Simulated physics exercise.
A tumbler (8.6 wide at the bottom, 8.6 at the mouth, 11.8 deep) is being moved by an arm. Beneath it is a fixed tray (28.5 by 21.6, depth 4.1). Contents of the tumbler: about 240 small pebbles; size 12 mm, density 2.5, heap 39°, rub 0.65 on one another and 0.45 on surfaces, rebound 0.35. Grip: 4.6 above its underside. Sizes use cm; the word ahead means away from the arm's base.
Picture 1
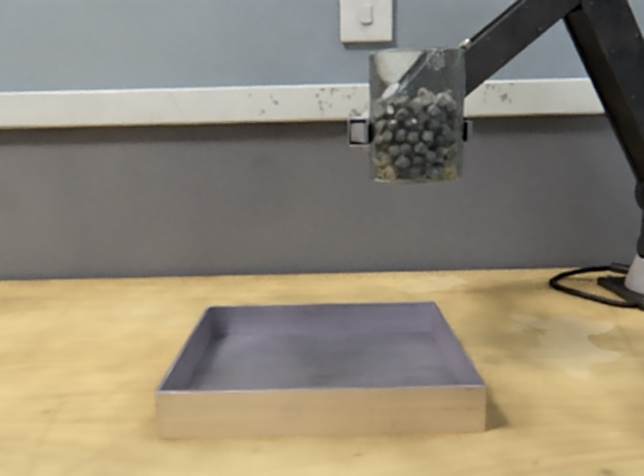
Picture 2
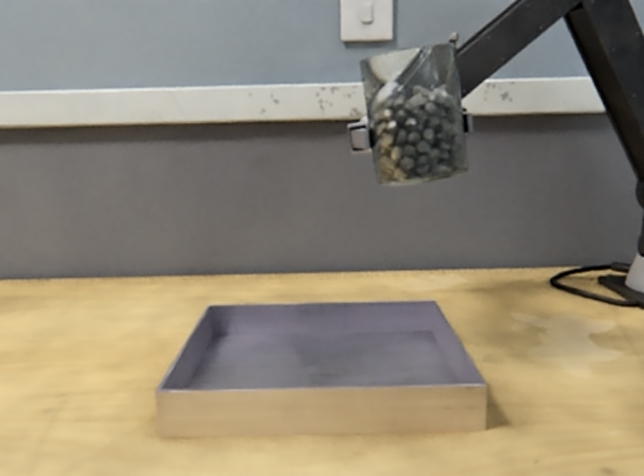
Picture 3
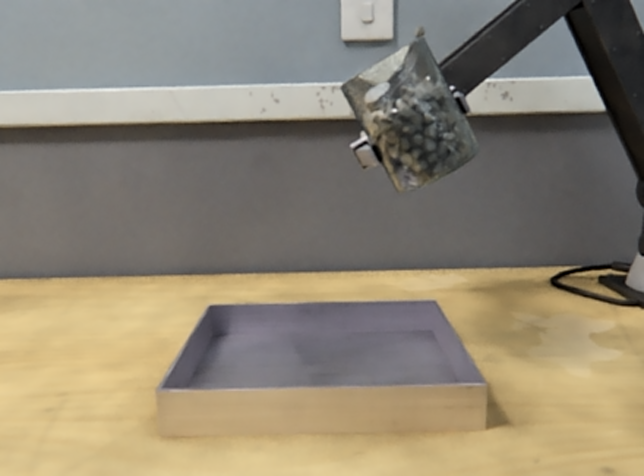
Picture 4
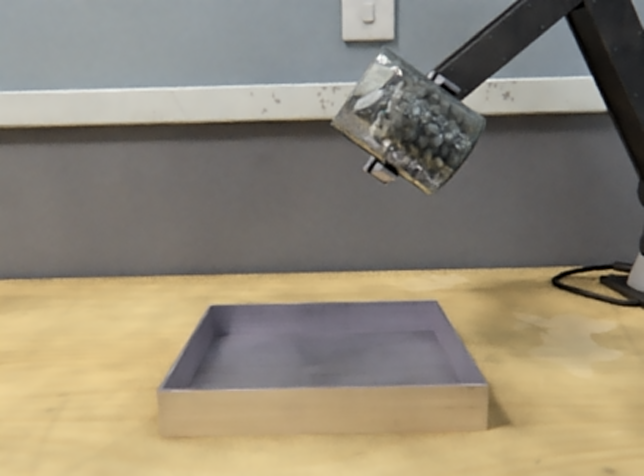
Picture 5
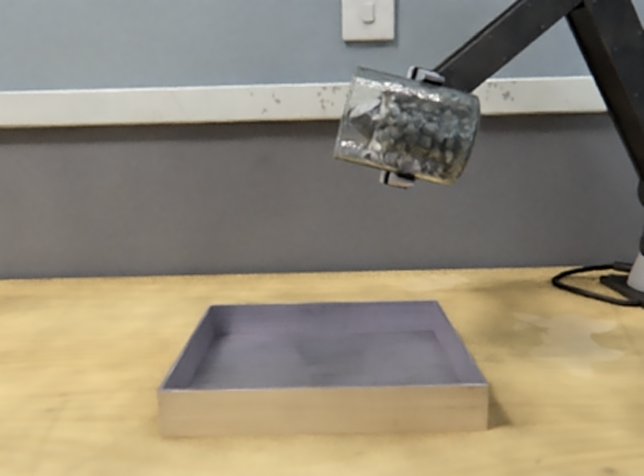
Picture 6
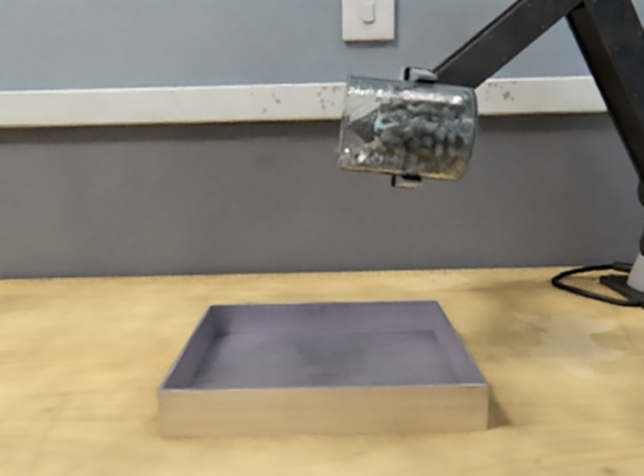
The footage shows a robotic arm holding a clear tumbler of small grey pebbles above a shallow tray on a wooden table, tilting it steadily to the left until it lies nearly on its side, the pebbles still inside.
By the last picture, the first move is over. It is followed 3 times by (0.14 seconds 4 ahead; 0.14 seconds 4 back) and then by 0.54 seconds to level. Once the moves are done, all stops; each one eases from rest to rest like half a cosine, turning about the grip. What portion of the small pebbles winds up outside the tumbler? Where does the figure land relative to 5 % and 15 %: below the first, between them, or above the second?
It lands above 15 %.
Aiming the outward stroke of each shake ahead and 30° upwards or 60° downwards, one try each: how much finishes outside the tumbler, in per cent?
Result: Approx. 50 % and 0 %, one try each.
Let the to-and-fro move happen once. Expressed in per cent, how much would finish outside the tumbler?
In that case it would be roughly 10 per cent.
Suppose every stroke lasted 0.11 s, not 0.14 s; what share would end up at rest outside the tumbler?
50 %.
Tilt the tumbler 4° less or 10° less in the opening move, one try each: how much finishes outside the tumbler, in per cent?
I'd expect close to 25 and then 10 per cent.
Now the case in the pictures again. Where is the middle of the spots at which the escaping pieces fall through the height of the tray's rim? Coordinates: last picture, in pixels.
Look at roughly (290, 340) in the last picture.
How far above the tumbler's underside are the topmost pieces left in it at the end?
It reaches close to 7.0 cm in the end.
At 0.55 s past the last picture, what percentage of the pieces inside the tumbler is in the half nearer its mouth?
Something near 45 per cent is there.
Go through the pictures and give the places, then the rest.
In the first picture, tumbler middle at (416, 119), level; upper third of the load around (419, 114), from x 380 to 465, top at y 45; 240 in the tumbler.
In the second picture, tumbler middle at (415, 118), tilted 8° forward; upper third of the load around (419, 113), from x 375 to 455, top at y 35.
In the third picture, tumbler middle at (411, 119), tilted 29° forward; upper third of the load around (423, 114), from x 375 to 465, top at y 30.
In the fourth picture, tumbler middle at (407, 123), tilted 54° forward; upper third of the load around (420, 111), from x 365 to 470, top at y 85.
In the fifth picture, tumbler middle at (405, 127), tilted 75° forward; upper third of the load around (423, 109), from x 370 to 465, top at y 90.
In the sixth picture, tumbler middle at (405, 129), tilted 83° forward; upper third of the load around (428, 111), from x 340 to 465, top at y 95; 240 in the tumbler.
Then, 0.55 s later, tilted 83° forward, highest piece 27 above the table; 191 in the tumbler, 28 in the tray, 21 in flight or on a rim.
Then, 1.10 s later, tilted 43° forward, highest piece 29 above the table; 163 in the tumbler, 77 in the tray.
Then, 1.58 s later, level, highest piece 28 above the table; 163 in the tumbler, 77 in the tray.
Then, 2.63 s later, level, highest piece 28 above the table; 163 in the tumbler, 77 in the tray.
At rest, 163 in the tumbler, 77 in the tray. That is 32 % outside the tumbler.
